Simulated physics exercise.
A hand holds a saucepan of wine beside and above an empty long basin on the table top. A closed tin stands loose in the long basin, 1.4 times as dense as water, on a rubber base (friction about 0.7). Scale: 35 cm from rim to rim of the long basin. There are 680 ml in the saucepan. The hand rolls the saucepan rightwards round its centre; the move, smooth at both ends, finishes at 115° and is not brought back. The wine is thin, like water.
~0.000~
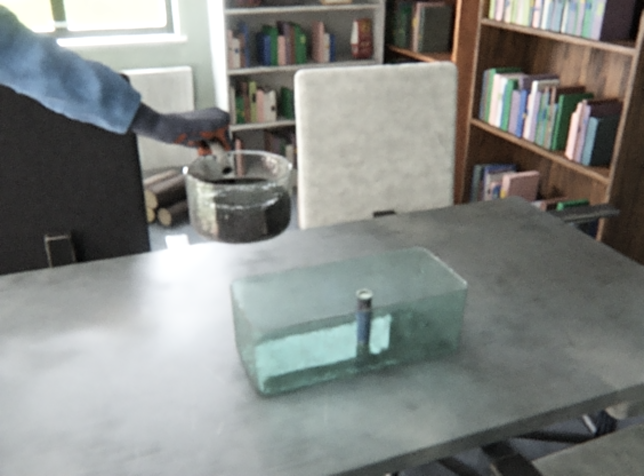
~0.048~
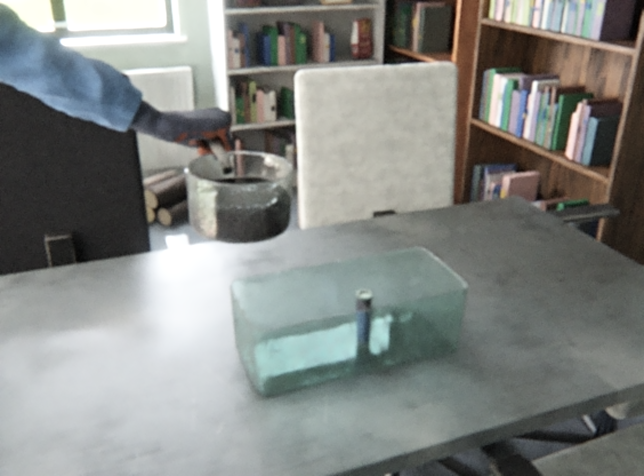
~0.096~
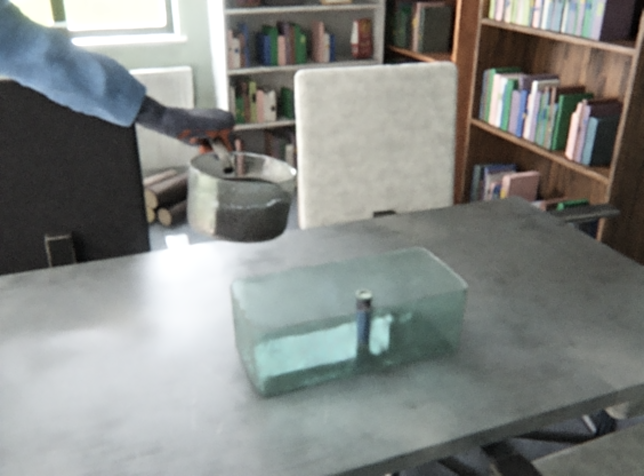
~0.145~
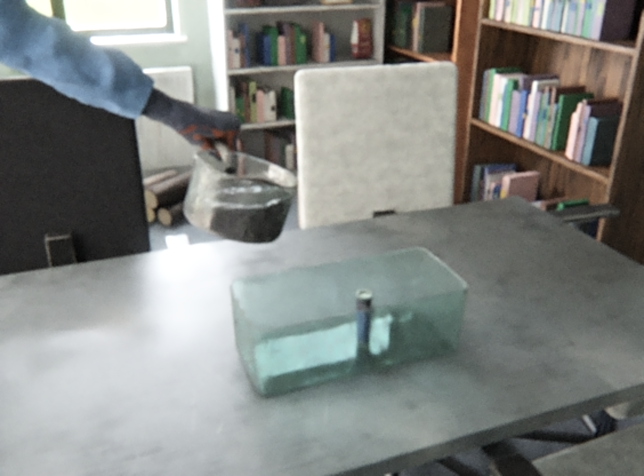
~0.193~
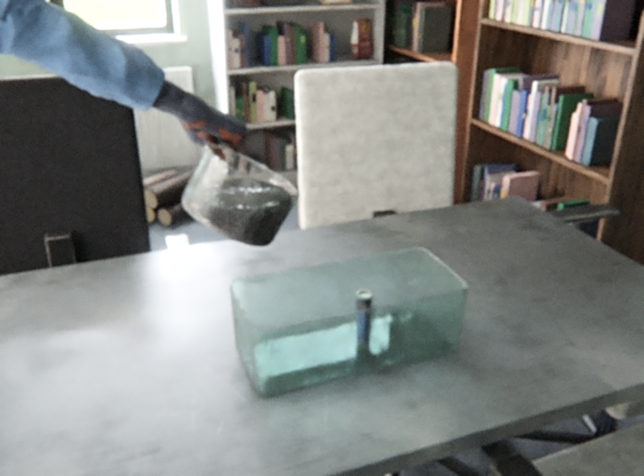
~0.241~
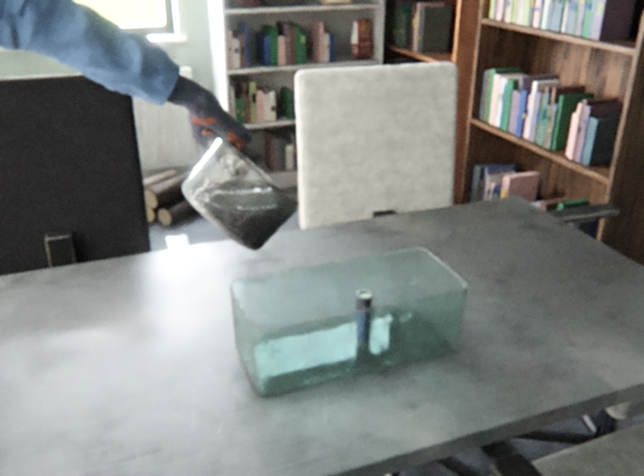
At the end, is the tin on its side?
The tin keeps standing.
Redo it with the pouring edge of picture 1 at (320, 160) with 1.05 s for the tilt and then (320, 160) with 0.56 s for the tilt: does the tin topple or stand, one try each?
First it falls; then it falls.
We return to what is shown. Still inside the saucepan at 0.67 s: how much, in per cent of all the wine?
Some 4 per cent.
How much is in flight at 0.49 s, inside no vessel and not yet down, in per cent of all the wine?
Near 54 in a hundred.
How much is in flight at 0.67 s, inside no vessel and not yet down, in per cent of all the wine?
About 9 per cent.
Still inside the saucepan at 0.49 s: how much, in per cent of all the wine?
About 22 per cent.
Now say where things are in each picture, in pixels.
The first picture shows tilt 0°; pouring edge (288, 163); surface from (191, 198) to (285, 187); the long basin's rim runs from (241, 306) to (446, 267); the tin's top is at (364, 296).
The second picture shows tilt 2°; pouring edge (289, 165); surface from (191, 198) to (286, 187).
The third picture shows tilt 8°; pouring edge (292, 170); surface from (191, 198) to (286, 187).
The fourth picture shows tilt 18°; pouring edge (294, 179); surface from (189, 198) to (287, 188).
The fifth picture shows tilt 31°; pouring edge (295, 190); surface from (186, 196) to (290, 190).
The sixth picture shows tilt 45°; pouring edge (293, 203); surface from (186, 190) to (289, 194); 1 per cent is over the edge.
Then, 0.49 s in, the tilt is 110° and 23 per cent is still to pour; the tin stands where it began.
Then, 0.67 s in, the tilt is 115° and 4 per cent is still to pour; the tin stands where it began.
Then, 0.86 s in, the tilt is 115° and 0 per cent is still to pour; the tin stands where it began.
Then, 1.06 s in, the tilt is 115° and 0 per cent is still to pour; the tin stands where it began.
Finally, the tin stands where it began.
